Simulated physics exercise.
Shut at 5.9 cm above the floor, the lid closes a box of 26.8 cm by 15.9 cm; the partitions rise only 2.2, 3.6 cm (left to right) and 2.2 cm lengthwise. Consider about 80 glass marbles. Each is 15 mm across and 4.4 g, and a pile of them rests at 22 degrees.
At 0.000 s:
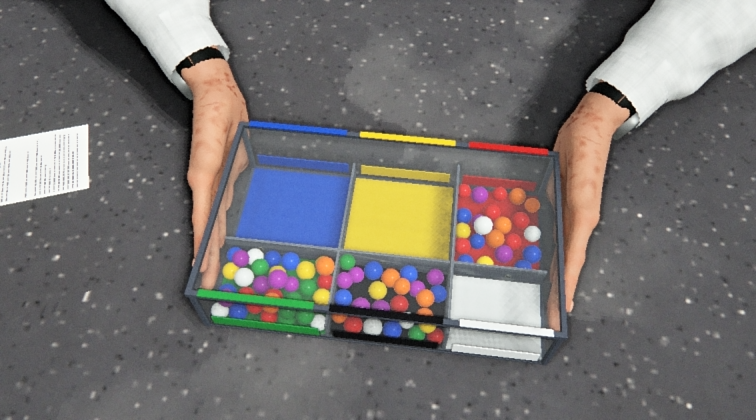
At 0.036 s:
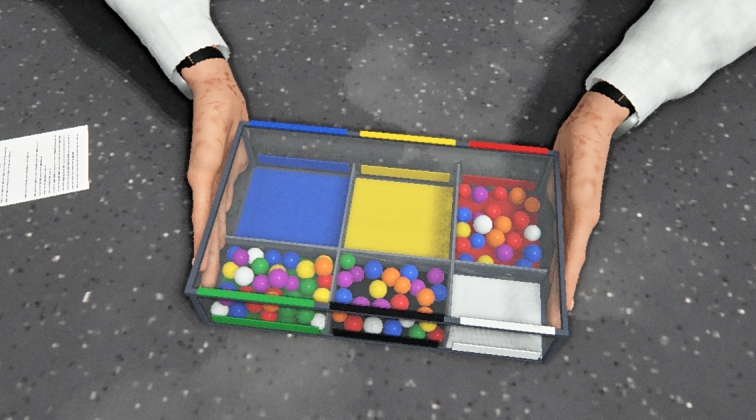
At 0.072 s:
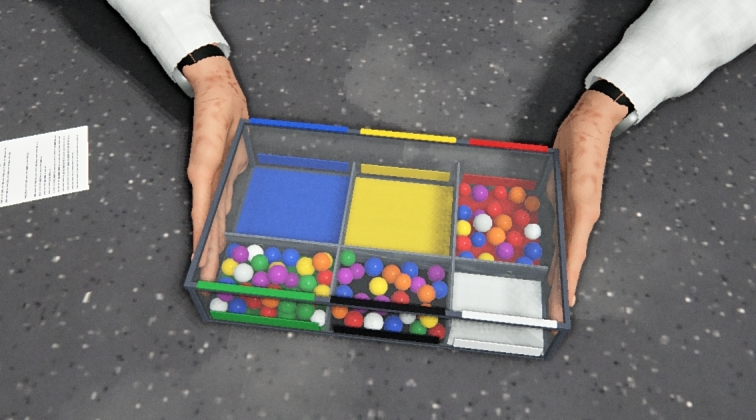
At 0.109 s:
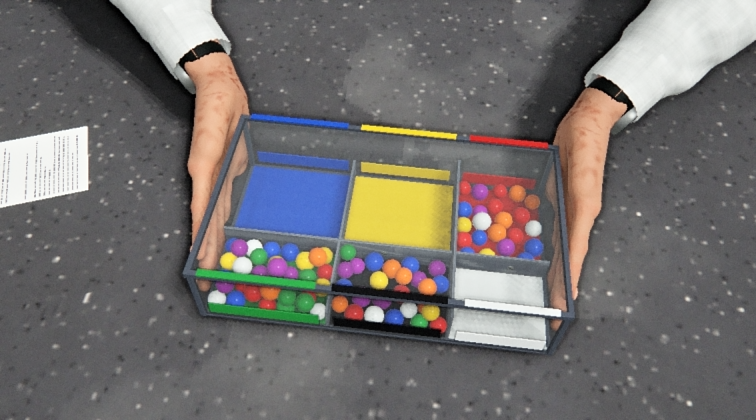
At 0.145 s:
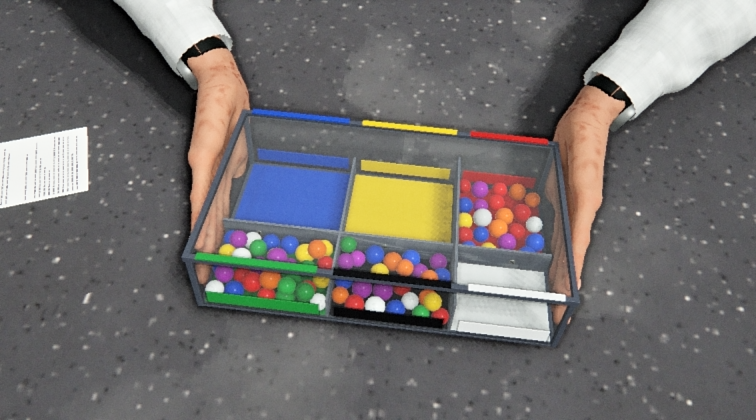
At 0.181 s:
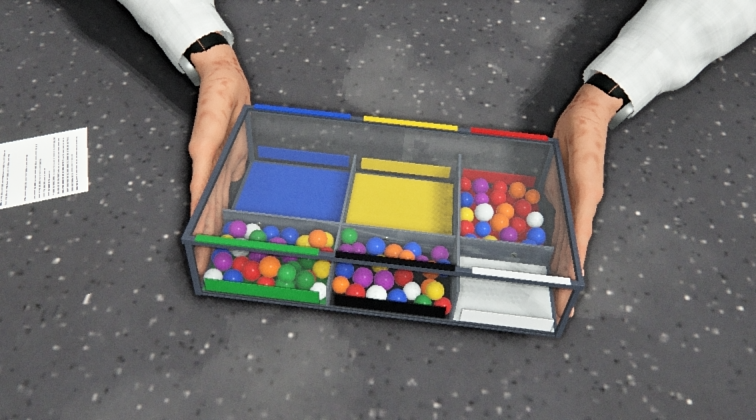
A clear lidded box of mixed coloured balls is held between two hands in white sleeves and dark wristbands, seen from above over a speckled dark grey floor. Balls fill the red, green and black compartments, while the blue, yellow and white ones are empty, and a printed sheet lies at left. The hands gradually tilt the box, its near side rising, as the view stays still.
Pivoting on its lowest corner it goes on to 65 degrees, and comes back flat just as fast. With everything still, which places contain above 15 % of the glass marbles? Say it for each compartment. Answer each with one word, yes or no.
Red compartment: Yes. Blue compartment: No. Green compartment: Yes. Yellow compartment: No. White compartment: No. Black compartment: Yes.
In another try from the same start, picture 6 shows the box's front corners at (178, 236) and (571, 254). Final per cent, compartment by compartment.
So it works out as red at 30 percent, blue at 15 percent, green at 30 percent, yellow at 0 percent, white at 0 percent and black at 25 percent.
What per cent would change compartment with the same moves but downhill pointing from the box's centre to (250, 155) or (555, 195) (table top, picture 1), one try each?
I'd put it at about 10 per cent for the first tilt and about 20 per cent for the second.
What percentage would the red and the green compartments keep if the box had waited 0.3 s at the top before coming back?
Result - red: 30 %, green: 30 %.
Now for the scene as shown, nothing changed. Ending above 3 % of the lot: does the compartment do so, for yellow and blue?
Note - yellow affirmative, blue affirmative.
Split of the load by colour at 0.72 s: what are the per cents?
In per cent: Red 30, blue 5, green 35, yellow 5, white 0, black 30.
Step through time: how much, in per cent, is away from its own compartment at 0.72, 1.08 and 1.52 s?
Estimates: 10 / 15 / 15.
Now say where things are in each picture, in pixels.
The first picture shows box tilt 0 degrees, front corners at (192, 291) and (561, 333); red 30 %, green 40 %, black 30 %.
The second picture shows box tilt 1 degrees, front corners at (192, 289) and (562, 331).
The third picture shows box tilt 2 degrees, front corners at (191, 283) and (564, 325).
The fourth picture shows box tilt 6 degrees, front corners at (190, 272) and (568, 314), lowest corner right back.
The fifth picture shows box tilt 10 degrees, front corners at (190, 256) and (573, 299), lowest corner right back.
The sixth picture shows box tilt 14 degrees, front corners at (189, 238) and (577, 283), lowest corner right back; red 30 %, green 40 %, black 30 %. Its pace works out near 115 degrees a second.
Then, at 0.72 s, tilt 64 degrees; red 30 %, blue 5 %, green 35 %, yellow 5 %, black 30 %.
After 1.08 s, tilt 27 degrees; red 30 %, blue 10 %, green 30 %, yellow 5 %, black 30 %.
After 1.52 s, tilt 0 degrees; red 30 %, blue 10 %, green 30 %, yellow 5 %, black 30 %.
In the end, at 2.1 s, red 30 %, blue 10 %, green 30 %, yellow 5 %, white 0 %, black 30 %.
